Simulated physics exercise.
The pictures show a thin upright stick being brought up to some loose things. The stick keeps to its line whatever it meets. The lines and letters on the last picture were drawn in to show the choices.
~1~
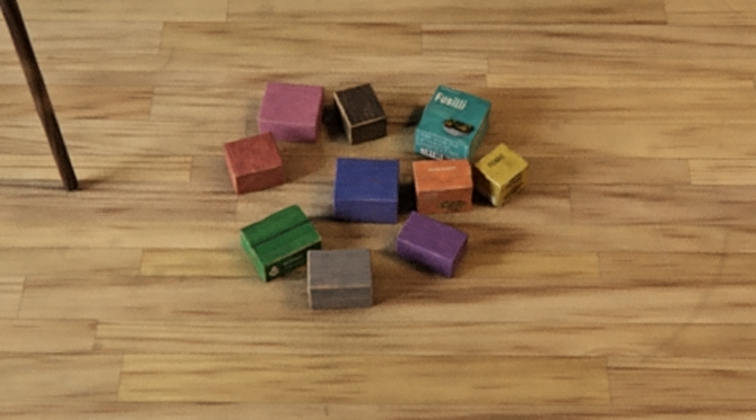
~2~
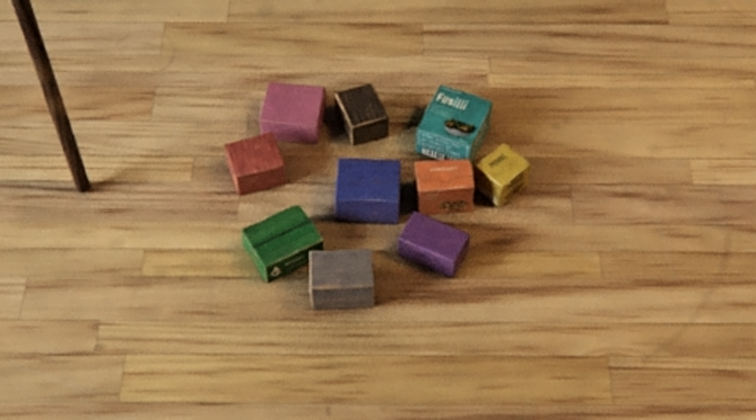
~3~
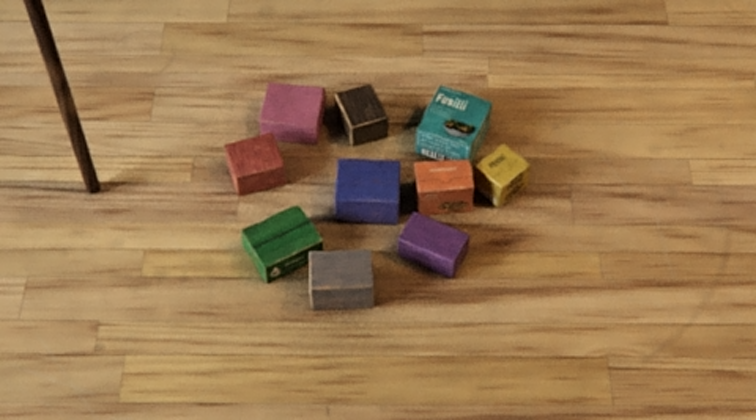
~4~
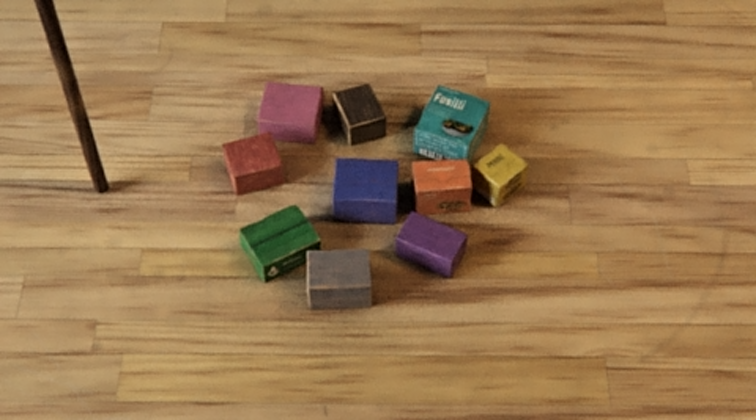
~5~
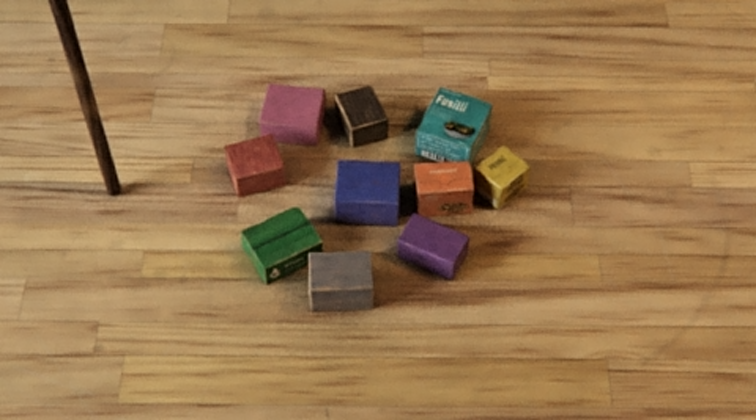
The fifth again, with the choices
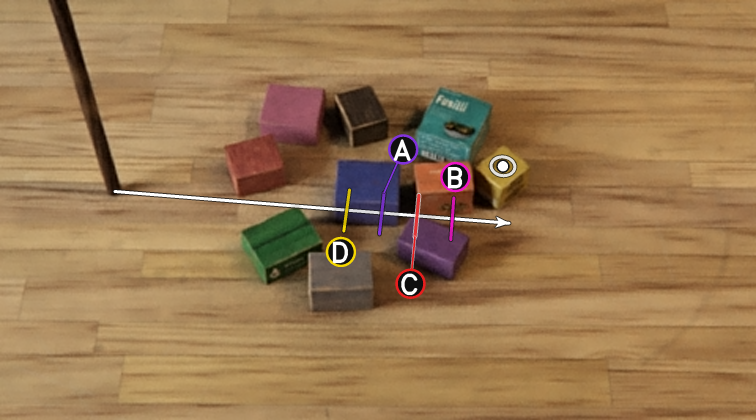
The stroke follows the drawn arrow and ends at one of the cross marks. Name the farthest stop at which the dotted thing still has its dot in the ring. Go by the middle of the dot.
At D, and not beyond.
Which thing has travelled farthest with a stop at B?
It is the blue block.
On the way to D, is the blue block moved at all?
Yes.
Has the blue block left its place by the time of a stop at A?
By then, yes.
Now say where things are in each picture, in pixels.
Green box (281, 242); purple block (433, 244); red block (255, 164), in the first frame.
Red block (256, 164); grey block (342, 279), in the second frame.
Turquoise packet (454, 127); orange packet (443, 187), in the third frame.
Blue block (366, 191); yellow packet (499, 175), in the fourth frame.
Black block (361, 116); pink block (293, 115); green box (282, 244), in the fifth frame.
On the marked copy, A at (382, 213); B at (453, 218); C at (417, 216); D at (347, 210); the arrow from (115, 191) to (509, 223); the white dot at (503, 166).
Taking D. A third of the way, foot of the stick (200, 199).
Two thirds of the way, foot of the stick (283, 206); red block (269, 163).
When it is over, foot of the stick (347, 212); blue block (385, 192); red block (269, 163); the dot is still in its ring.
As for the rest, A shifts the dotted thing to (528, 176); B shifts the dotted thing to (576, 149); C shifts the dotted thing to (554, 164).
